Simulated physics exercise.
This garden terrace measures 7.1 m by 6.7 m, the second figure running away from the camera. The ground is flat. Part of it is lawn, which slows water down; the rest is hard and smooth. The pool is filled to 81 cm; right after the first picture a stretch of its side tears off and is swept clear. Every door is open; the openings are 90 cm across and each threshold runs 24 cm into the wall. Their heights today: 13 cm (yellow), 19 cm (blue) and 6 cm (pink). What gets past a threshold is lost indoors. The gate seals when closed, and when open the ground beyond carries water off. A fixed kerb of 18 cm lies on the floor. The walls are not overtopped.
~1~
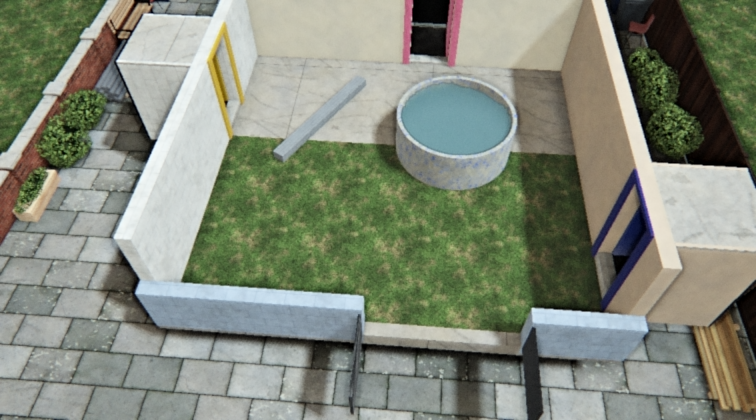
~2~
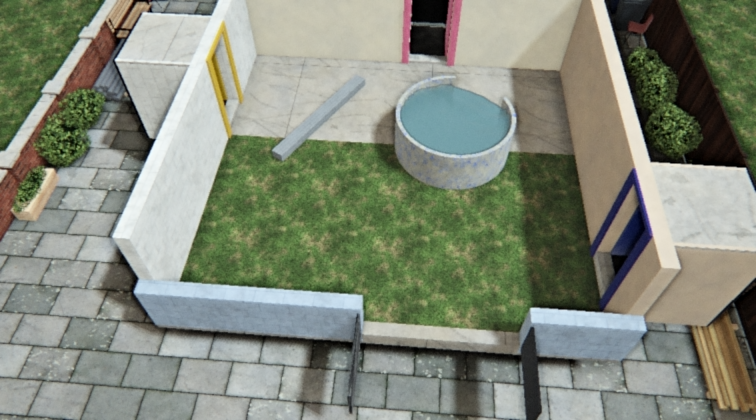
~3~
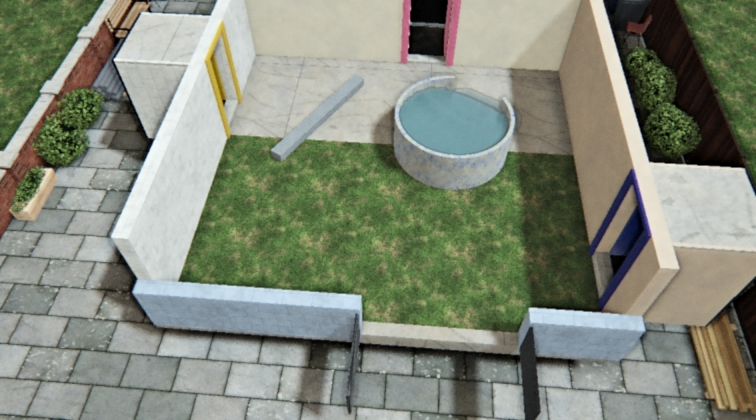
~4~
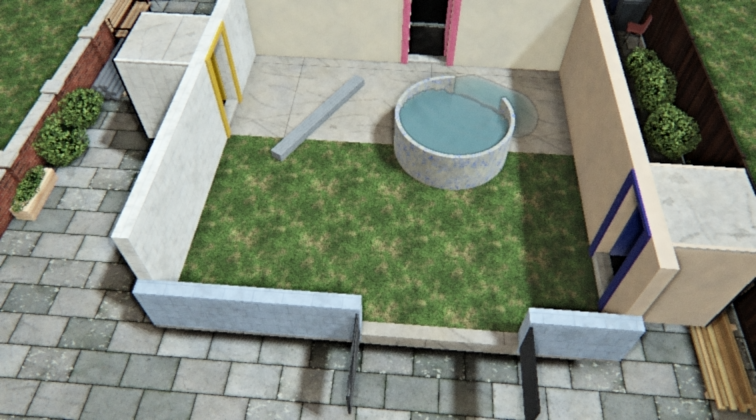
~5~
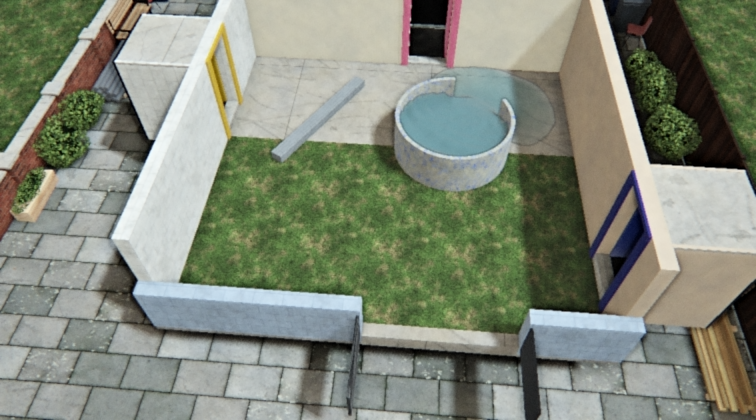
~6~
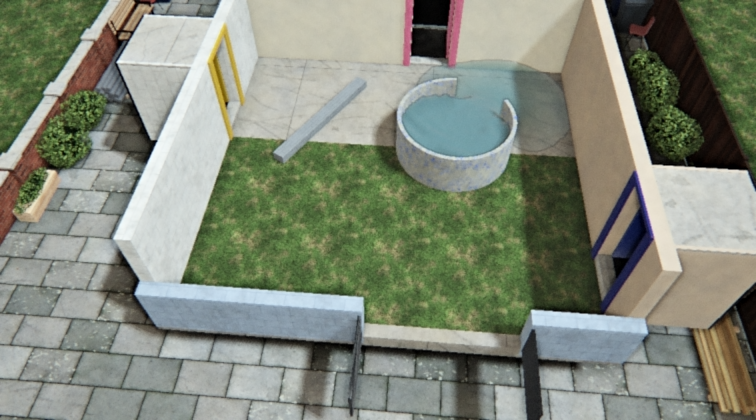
Water pours through a gap that opens in the far side of a round stone pool and spreads in a thin, widening sheet over the pale paving behind it, while the grass in front stays dry.
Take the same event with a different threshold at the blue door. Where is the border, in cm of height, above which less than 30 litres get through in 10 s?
Close to 6 cm is just enough.
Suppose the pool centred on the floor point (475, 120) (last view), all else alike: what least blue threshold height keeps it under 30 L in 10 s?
Then roughly 7.0 cm.
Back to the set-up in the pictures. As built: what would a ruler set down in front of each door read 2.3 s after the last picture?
Depths in cm: Yellow 0, blue 0, pink 13.
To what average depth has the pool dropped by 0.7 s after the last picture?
About 49 cm.
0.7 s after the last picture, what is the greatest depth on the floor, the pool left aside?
Roughly 66 cm.
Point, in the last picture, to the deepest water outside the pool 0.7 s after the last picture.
Near (558, 73).
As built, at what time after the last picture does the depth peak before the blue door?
Near 6.5 s.
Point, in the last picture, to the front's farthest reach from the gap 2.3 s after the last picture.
Around (281, 59).
Then, 0.7 s after the last picture water covers 15 % of the floor, deepest (66 cm) near (558, 73); it has not reached the blue door.
Then, 2.3 s after the last picture water covers 35 % of the floor, deepest (32 cm) near (561, 89); it has not reached the blue door.
Then, 9.3 s after the last picture water covers 95 % of the floor, deepest (8 cm) near (231, 138); 8 cm at the blue door, 0 litres in over its 19 cm threshold.
At the blue door as built, the water peaked near 11 cm, 6.5 s after the last picture.
Run again over the same 10 s with other heights there, 36 litres in over 5.5 cm, 23 litres over 6.5 cm. The limit of 30 litres is kept from about 6 cm up.
